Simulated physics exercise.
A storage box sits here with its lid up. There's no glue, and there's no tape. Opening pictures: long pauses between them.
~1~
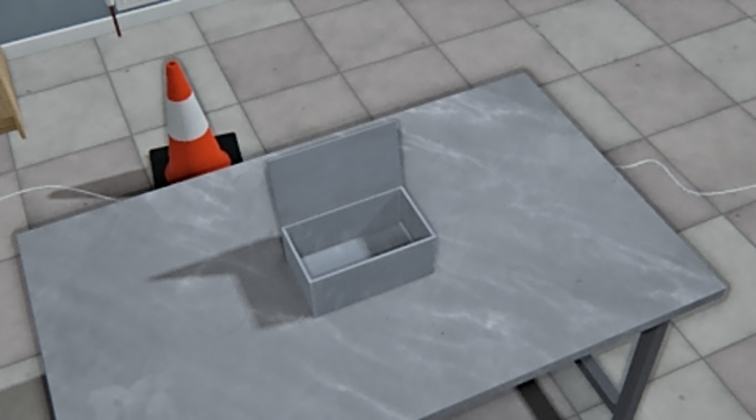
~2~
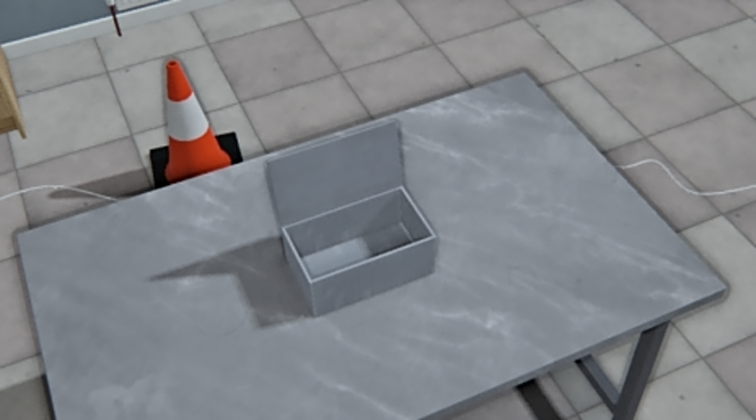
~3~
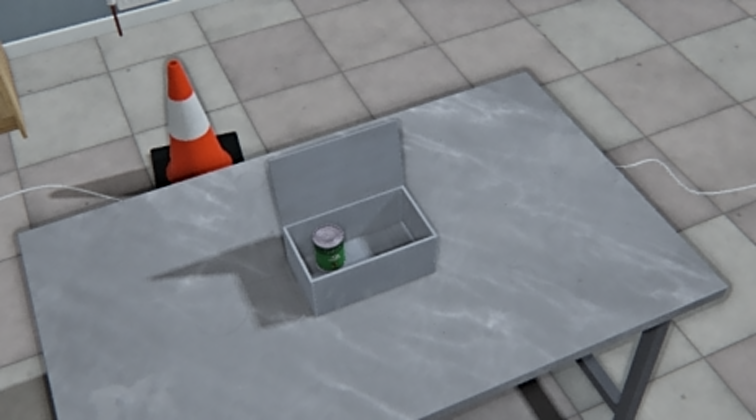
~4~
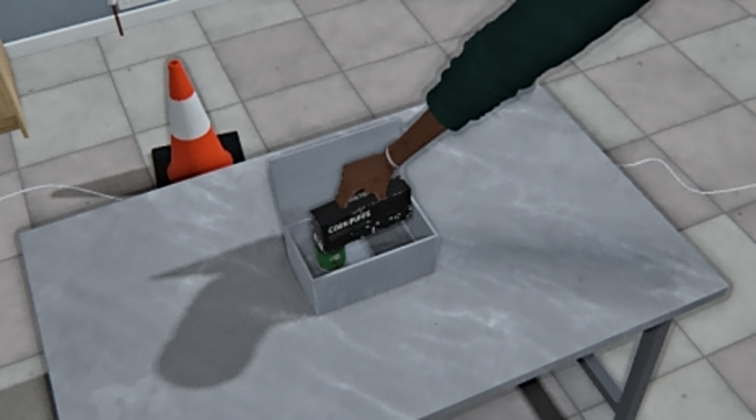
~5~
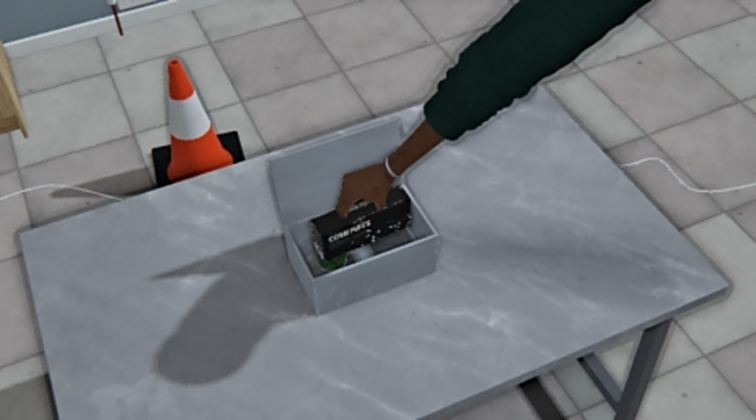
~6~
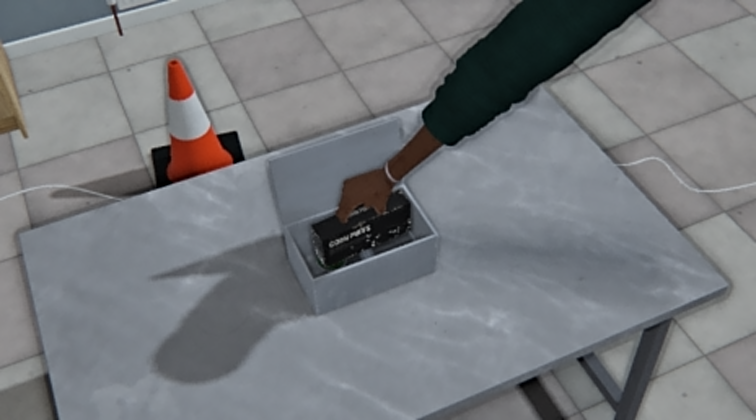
A green tin appears inside the open grey box on the table, then a hand in a dark green sleeve holds a black carton over it and lowers the carton into the box, keeping its grip on top.
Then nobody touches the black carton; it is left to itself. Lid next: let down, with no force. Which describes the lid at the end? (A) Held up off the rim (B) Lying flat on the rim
B, lying flat on the rim.
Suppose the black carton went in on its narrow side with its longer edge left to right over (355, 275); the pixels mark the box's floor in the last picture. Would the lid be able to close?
With this placement the lid lies closed.
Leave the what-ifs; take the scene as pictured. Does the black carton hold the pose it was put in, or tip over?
Observation: It keeps the set orientation.
Then, 1.20 s after the last picture, lid starting down; black carton slid a little near (358, 257).
Then, 1.80 s after the last picture, lid 36° above the rim; black carton slid a little near (358, 257).
At rest, lid shut; moved from the start, black carton; green tin in place. Seen from the same camera at the end, black carton near (358, 257).
